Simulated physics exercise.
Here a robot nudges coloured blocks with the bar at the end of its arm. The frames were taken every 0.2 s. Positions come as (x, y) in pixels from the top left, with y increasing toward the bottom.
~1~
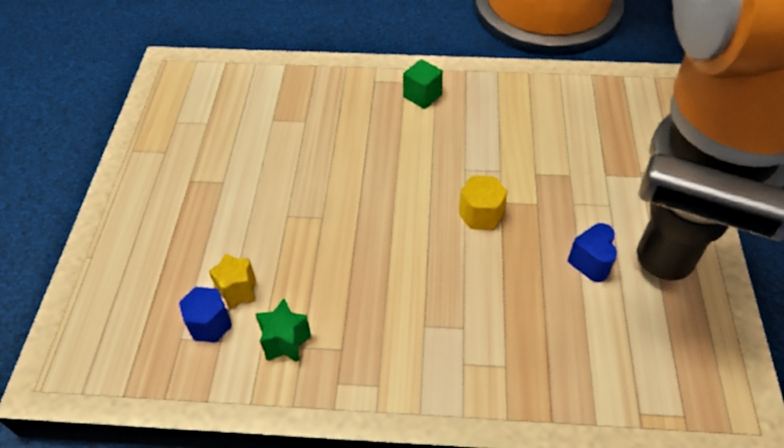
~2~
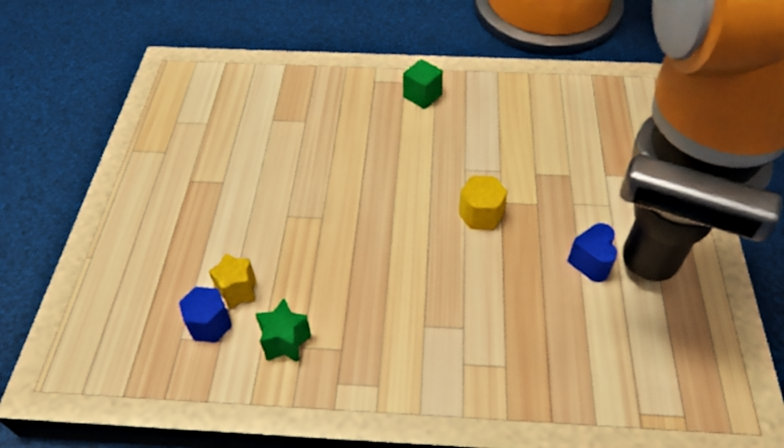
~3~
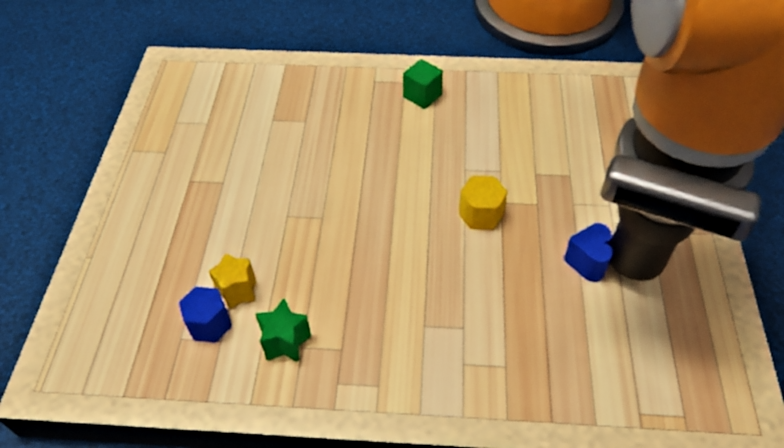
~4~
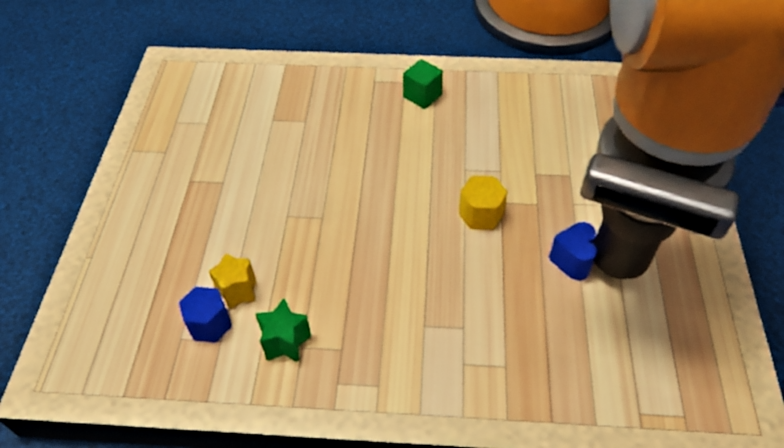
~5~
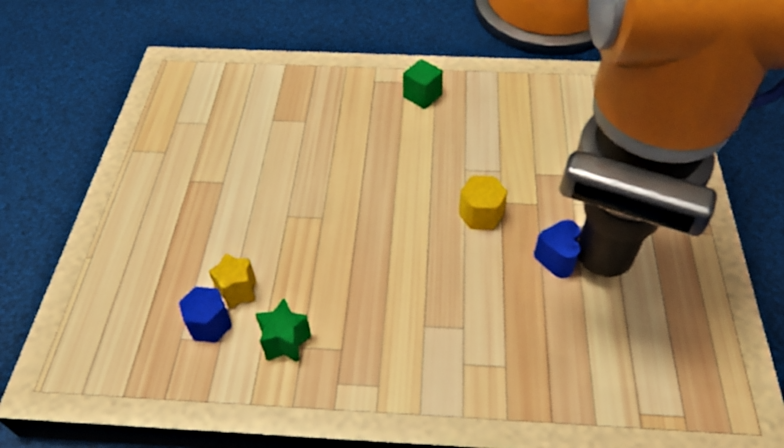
A robot arm moved left across a wooden board until it met a blue heart block, then pushed it left toward a yellow hexagon, while the other green, yellow and blue blocks stayed still.
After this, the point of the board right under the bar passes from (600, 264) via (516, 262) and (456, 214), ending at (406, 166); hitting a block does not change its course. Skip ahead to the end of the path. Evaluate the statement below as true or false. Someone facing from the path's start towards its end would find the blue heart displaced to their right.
The statement is incorrect.
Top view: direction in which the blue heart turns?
From above, the blue heart will be seen to turn anti-clockwise.
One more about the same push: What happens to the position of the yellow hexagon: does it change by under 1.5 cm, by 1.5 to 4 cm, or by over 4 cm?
Upwards of 4 cm.
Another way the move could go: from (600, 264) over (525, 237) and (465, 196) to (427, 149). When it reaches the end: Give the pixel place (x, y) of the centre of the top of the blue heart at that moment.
Located at (459, 215).
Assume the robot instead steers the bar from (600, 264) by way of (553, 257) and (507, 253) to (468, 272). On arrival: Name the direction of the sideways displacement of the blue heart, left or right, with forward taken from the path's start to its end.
It gets pushed right.
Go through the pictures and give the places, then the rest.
Bar tip at (666, 257); block tops, green square piece at (423, 71); yellow hexagon at (484, 191); blue heart at (599, 241), in the first picture.
Bar at (651, 257); blocks unchanged, in the second picture.
Bar at (636, 257); blue heart at (595, 241), in the third picture.
Bar at (621, 256); blue heart at (579, 239), in the fourth picture.
Bar at (605, 253); green square piece at (423, 71); yellow hexagon at (484, 191); blue heart at (563, 237), in the fifth picture.
The first path, step by step. One third of the way, bar at (518, 251); blue heart at (477, 232).
Two thirds of the way, bar at (457, 202); yellow hexagon at (463, 154), turned 50° clockwise; blue heart at (427, 215), turned 50° anticlockwise.
At the end, bar at (406, 155); green square piece in place; yellow hexagon at (460, 138), turned 110° clockwise; blue heart at (427, 215), turned 50° anticlockwise.
